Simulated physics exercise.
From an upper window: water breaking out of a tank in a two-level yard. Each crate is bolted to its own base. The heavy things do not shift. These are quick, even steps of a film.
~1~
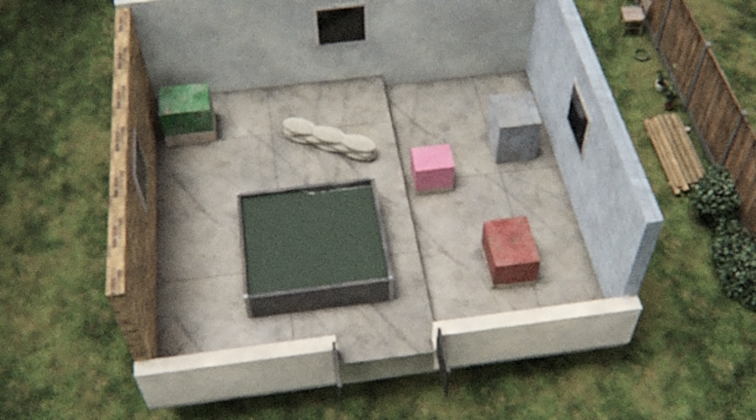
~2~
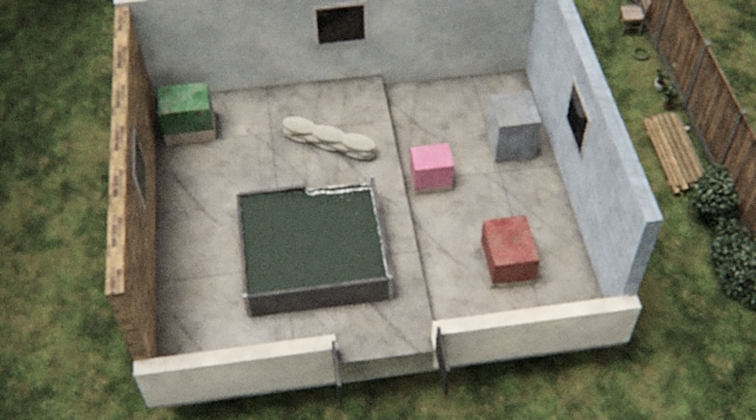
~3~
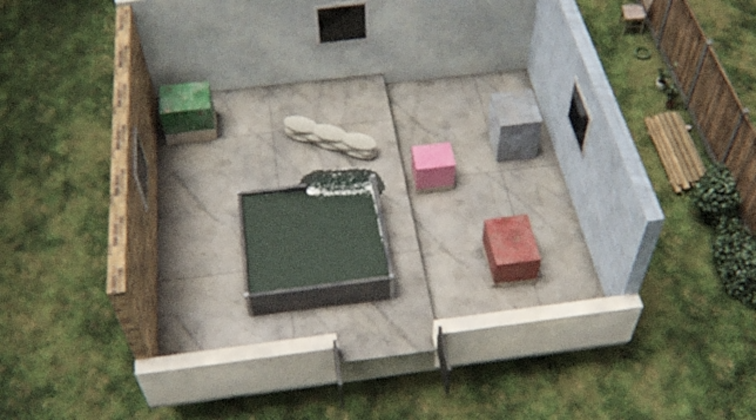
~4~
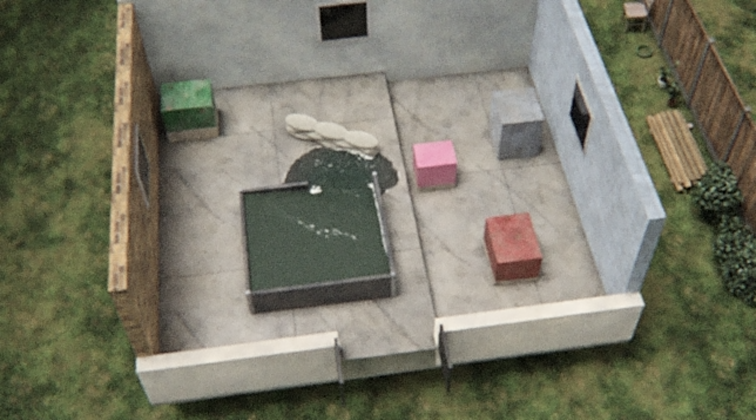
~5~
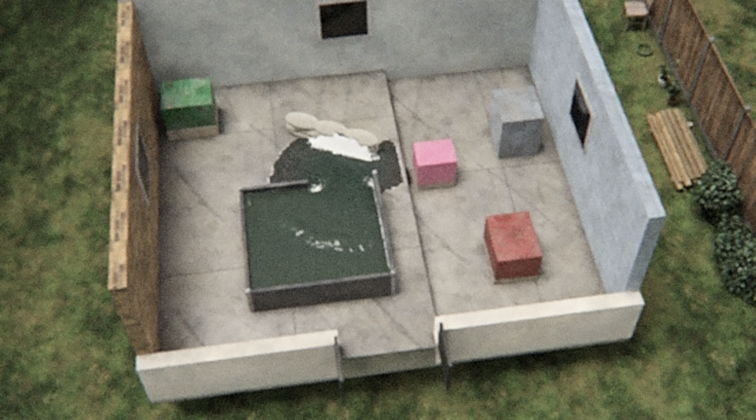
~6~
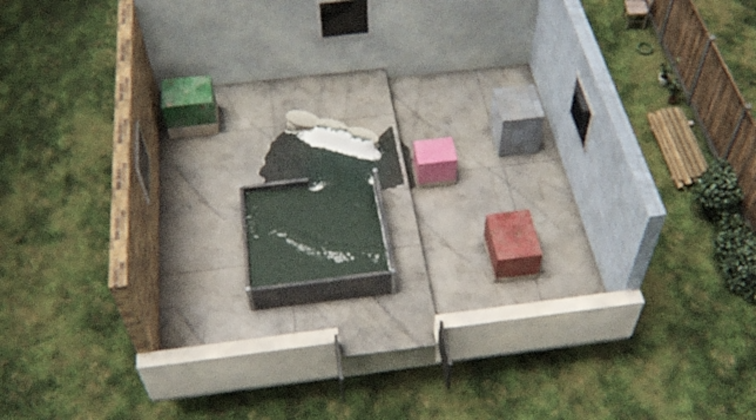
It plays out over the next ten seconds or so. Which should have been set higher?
The green crate keeps dry; the red crate keeps dry; the pink crate is soaked.
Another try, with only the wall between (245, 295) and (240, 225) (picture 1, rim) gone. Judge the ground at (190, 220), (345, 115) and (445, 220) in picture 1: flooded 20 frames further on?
One after the other: Awash, clear, no water.
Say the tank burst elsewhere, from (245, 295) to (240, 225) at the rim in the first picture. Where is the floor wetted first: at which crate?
It is the green one.
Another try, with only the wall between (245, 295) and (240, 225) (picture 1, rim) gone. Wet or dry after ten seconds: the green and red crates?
My reading: Green crate keeps dry, red crate is spared.
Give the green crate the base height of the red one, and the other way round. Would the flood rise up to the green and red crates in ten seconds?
In short: Green is soaked, red is spared.
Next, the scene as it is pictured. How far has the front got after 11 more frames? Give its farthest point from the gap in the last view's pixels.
At about (499, 84).
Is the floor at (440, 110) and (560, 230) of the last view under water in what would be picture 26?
One after the other: Flooded, not flooded.
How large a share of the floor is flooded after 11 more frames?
I make it 30 per cent.
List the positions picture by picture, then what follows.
The first picture shows the tank at (312, 238) is whole and still.
In the second picture, water pours out on the tank's far side and has run to a hidden place.
In the third picture, the front is at (370, 174), out from the gap on the tank's far side.
In the fourth picture, water pours out on the tank's far side and has run to (314, 152).
In the fifth picture, water pours out on the tank's far side and has run to (302, 139).
In the sixth picture, water pours out on the tank's far side and has run to (286, 134).
A moment on, water covers 10 % of the floor; the green crate water round its plinth, the red crate not reached, the pink crate water round its plinth.
Next, water covers 30 % of the floor; the green crate water round its plinth, the red crate not reached, the pink crate water round its plinth.
Then, water covers 50 % of the floor; the green crate water round its plinth, the red crate water round its plinth, the pink crate water round its plinth.
Later, water covers 80 % of the floor; the green crate water round its plinth, the red crate water round its plinth, the pink crate water round its plinth.
In the end, water covers 95 % of the floor; the green crate stayed above the water, the red crate stayed above the water, the pink crate was topped.
